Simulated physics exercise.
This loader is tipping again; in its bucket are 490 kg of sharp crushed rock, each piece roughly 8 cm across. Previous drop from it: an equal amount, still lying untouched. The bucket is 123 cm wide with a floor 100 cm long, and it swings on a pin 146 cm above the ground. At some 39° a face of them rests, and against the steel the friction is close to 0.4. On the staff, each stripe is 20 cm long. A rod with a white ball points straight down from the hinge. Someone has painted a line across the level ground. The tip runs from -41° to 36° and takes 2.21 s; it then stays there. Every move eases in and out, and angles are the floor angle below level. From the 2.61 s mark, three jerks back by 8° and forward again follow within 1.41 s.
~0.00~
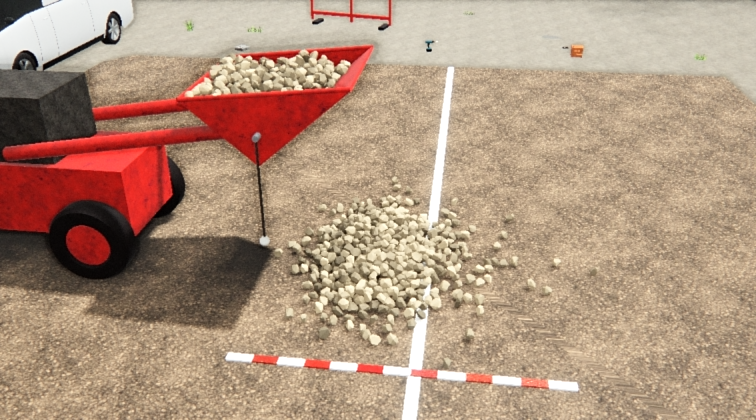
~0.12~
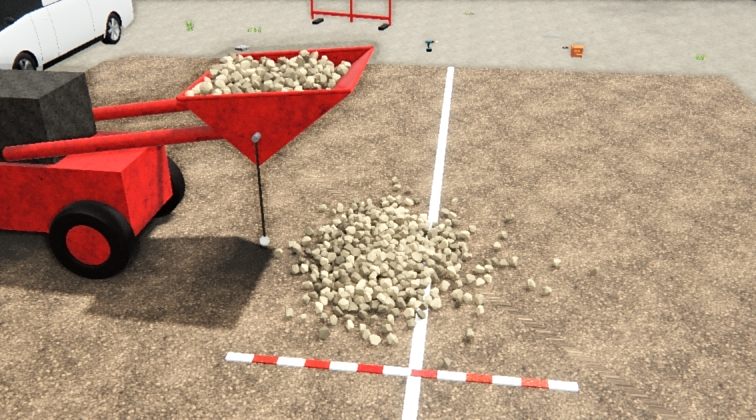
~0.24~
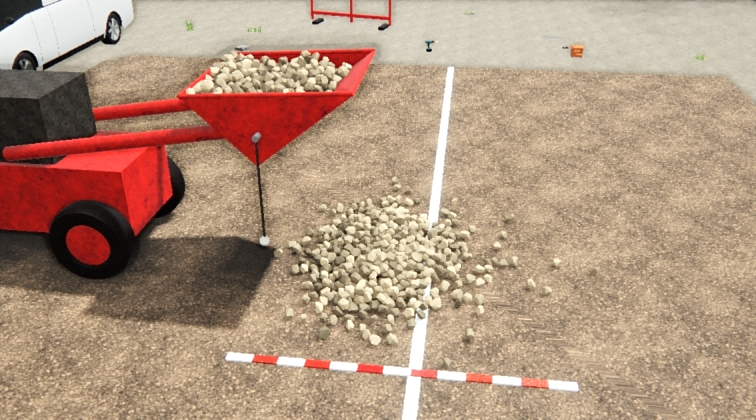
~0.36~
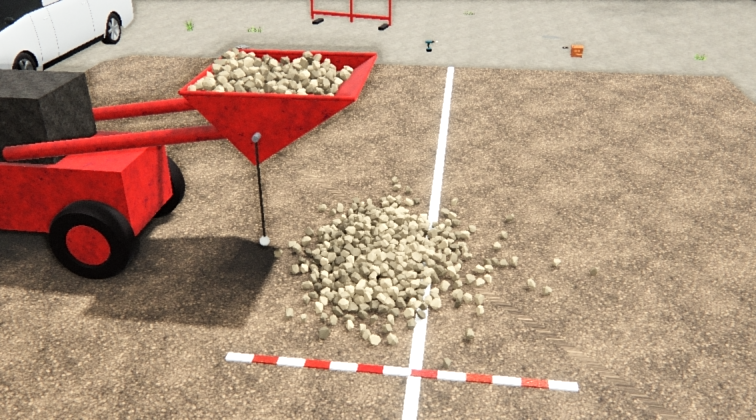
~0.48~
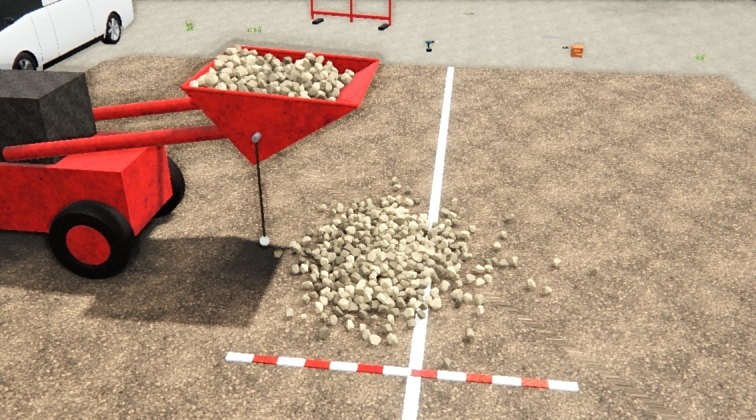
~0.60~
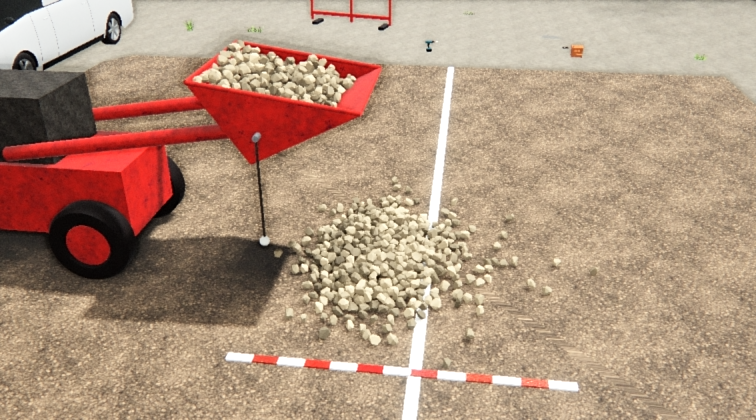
The footage shows a red loader holding a raised bucket of pale stones beside a scattered heap on brown ground crossed by a white line, as the bucket slowly tilts forward slightly, the stones shifting a little inside.
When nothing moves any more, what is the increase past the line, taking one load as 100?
I would say 38 out of 100.
After 1.7 s the floor is at 24°; in per cent of one load, 99 in the bucket, 87 short of the line, 14 past the line; the foremost stones are at (532, 260).
After 2.3 s the floor is at 36°; in per cent of one load, 42 in the bucket, 143 short of the line, 15 past the line; the foremost stones are at (532, 260).
After 4.5 s the floor is at 36°; in per cent of one load, 0 in the bucket, 149 short of the line, 51 past the line; the foremost stones are at (546, 280).
After 7.3 s the floor is at 36°; in per cent of one load, 0 in the bucket, 149 short of the line, 51 past the line; the foremost stones are at (546, 280). Net gain past the line, 38.
